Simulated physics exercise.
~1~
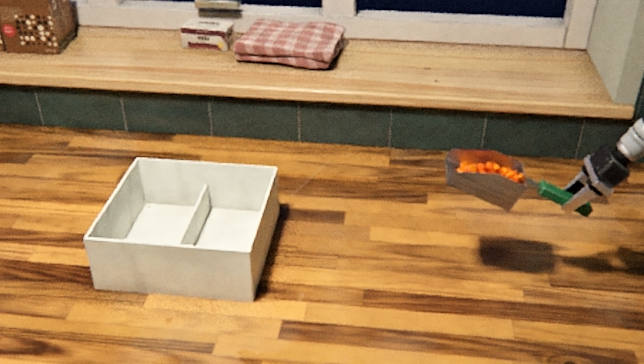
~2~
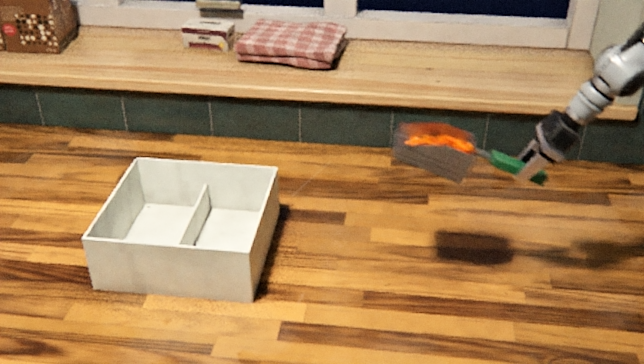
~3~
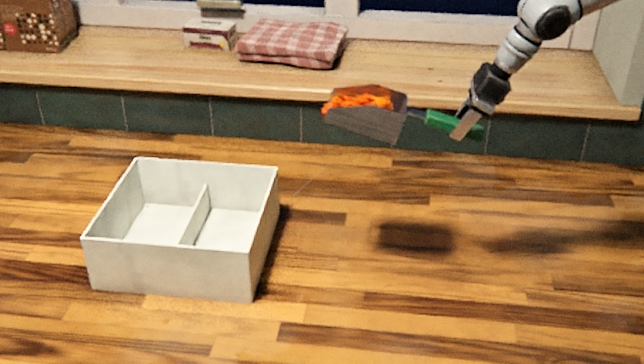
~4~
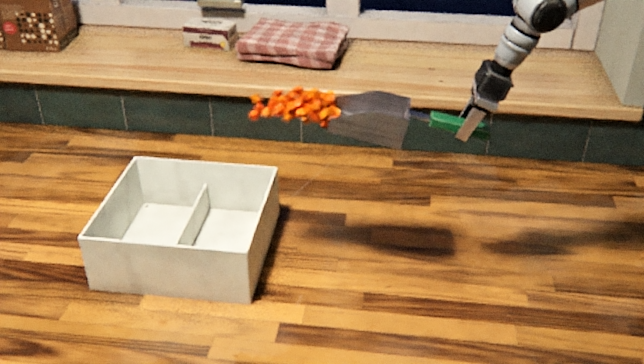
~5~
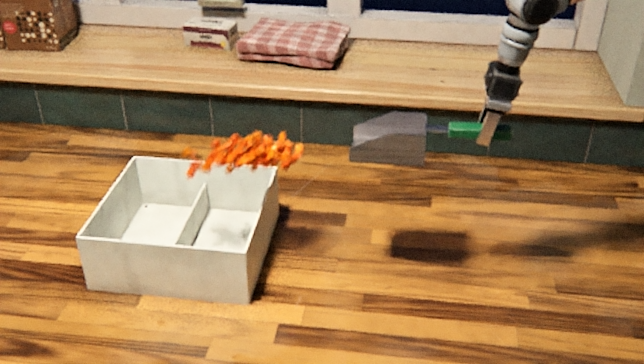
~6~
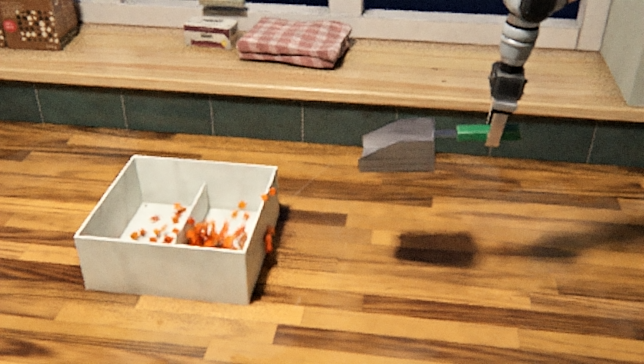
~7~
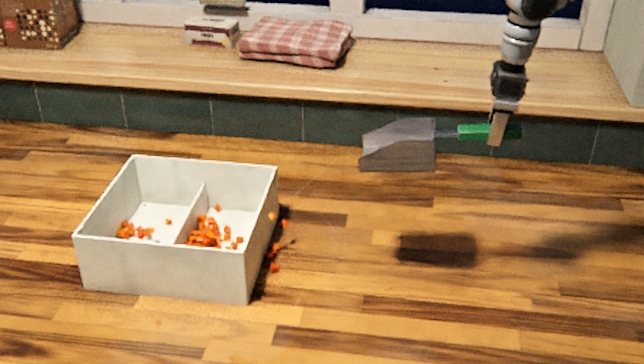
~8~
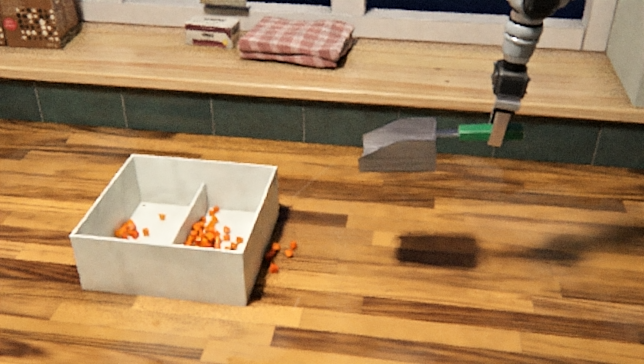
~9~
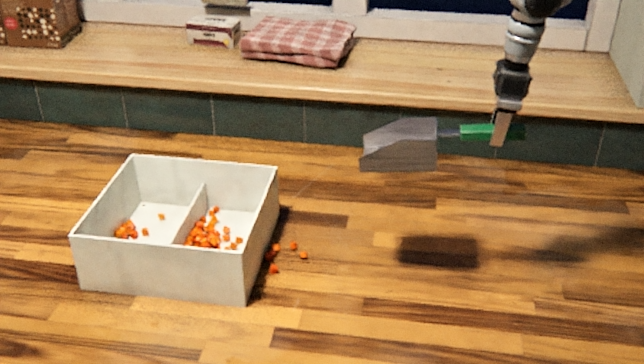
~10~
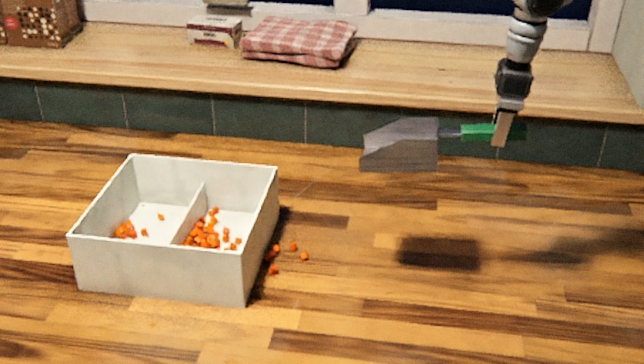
Robot arm swinging a scoop leftward and flinging orange vegetable dice into a divided white bin, a few landing on the table.
